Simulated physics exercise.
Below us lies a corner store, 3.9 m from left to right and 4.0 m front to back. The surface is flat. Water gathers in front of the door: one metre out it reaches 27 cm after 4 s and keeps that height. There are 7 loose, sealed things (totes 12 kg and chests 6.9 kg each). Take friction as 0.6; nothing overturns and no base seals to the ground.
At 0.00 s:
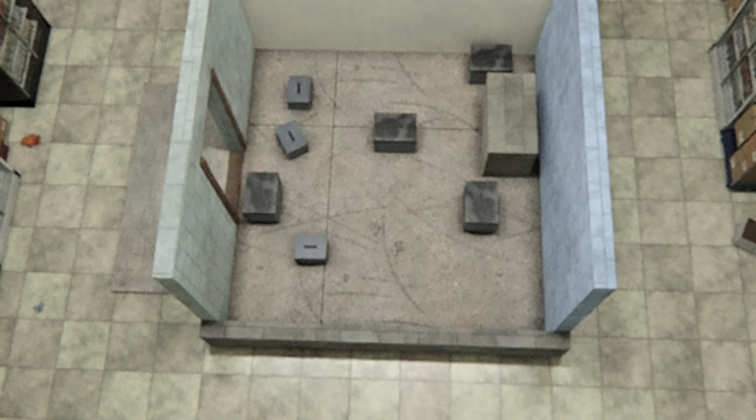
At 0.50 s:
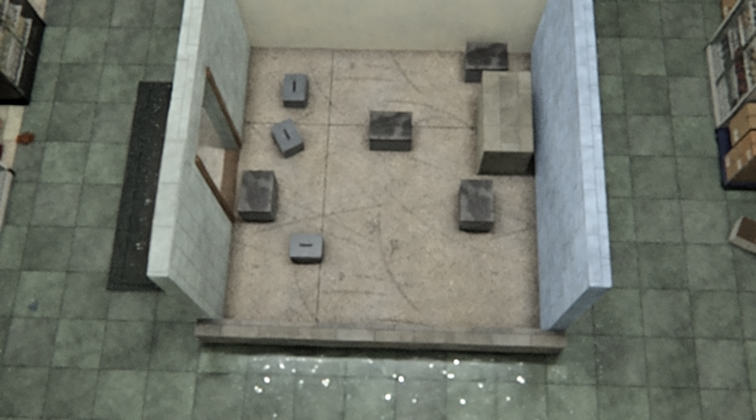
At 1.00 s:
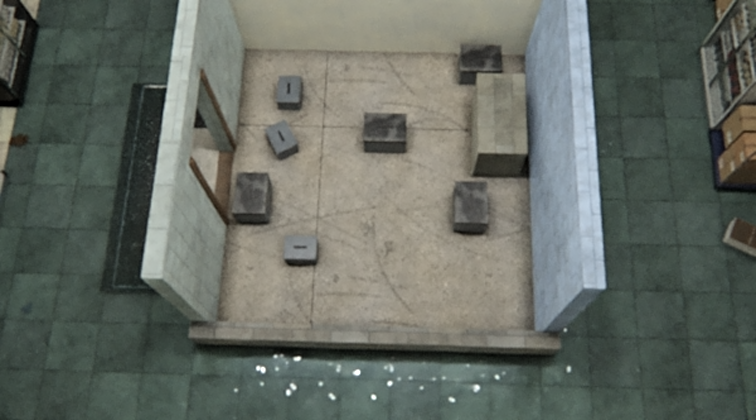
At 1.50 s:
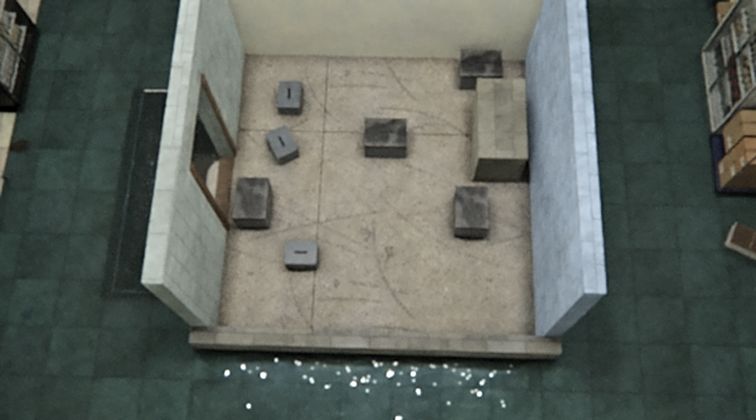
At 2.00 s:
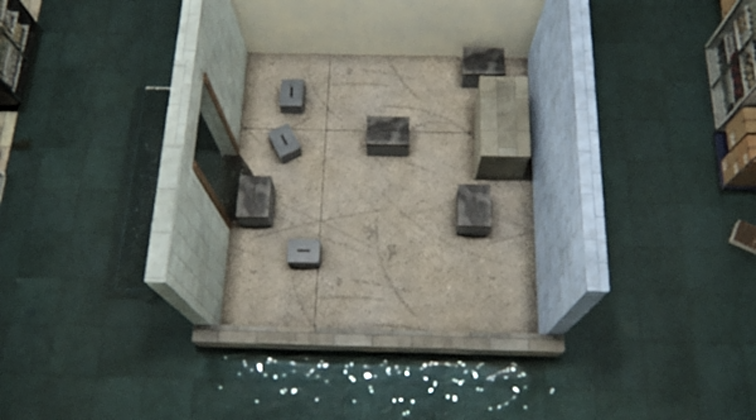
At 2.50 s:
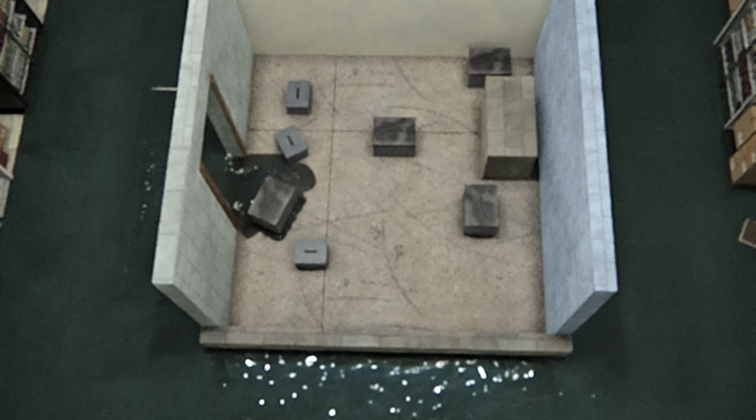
In a small walled store, water rises outside, enters the doorway and shifts one dark chest.
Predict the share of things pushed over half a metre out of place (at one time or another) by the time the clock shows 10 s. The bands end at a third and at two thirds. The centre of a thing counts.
It is from one to two thirds.
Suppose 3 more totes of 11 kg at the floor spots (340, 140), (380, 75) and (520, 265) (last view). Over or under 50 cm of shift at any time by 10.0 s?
In that order: More, short of it, over.
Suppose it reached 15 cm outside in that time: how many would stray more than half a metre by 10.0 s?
In that case 2 of them.
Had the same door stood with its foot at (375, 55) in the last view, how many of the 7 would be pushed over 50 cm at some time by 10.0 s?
Then 4.
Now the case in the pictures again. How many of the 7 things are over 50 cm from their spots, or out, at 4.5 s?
1 of them.
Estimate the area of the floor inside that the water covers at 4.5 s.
About 8.0 m2.
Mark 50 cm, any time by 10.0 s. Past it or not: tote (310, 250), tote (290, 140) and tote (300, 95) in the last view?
In turn: Less, more, under.
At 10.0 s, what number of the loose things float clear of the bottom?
4 of them.
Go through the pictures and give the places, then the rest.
The first picture shows a chest at (261, 192) rests on the ground; a tote at (299, 89), on the bottom; 0.0 m2 under water; 0 of 7 have shifted.
The second picture shows a chest at (256, 191), on the bottom; a tote at (294, 87) rests on the ground; water covers 0.0 m2; 0 of 7 have shifted.
The third picture shows a chest at (251, 193), on the bottom; a tote at (289, 89), on the bottom; 0.0 m2 under water; 0 of 7 have shifted.
The fourth picture shows a chest at (251, 198), on the bottom; a tote at (289, 94), on the bottom; water covers 0.0 m2; 0 of 7 have shifted.
The fifth picture shows a chest at (254, 196), on the bottom; a tote at (292, 92) rests on the ground; water covers 0.1 m2; 0 of 7 have shifted.
The sixth picture shows a chest at (271, 200), on the bottom, 14 cm from its start; a tote at (298, 94) rests on the ground; 0.7 m2 under water; 1 of 7 have shifted.
After 3.5 s 1 of 7 are over 50 cm from their spots; 0 afloat.
After 4.5 s 1 of 7 are over 50 cm from their spots; 0 afloat.
After 7.0 s 4 of 7 are over 50 cm from their spots; 4 afloat.
After 10.0 s 4 of 7 are over 50 cm from their spots, and 4 have been at some point; 4 afloat.
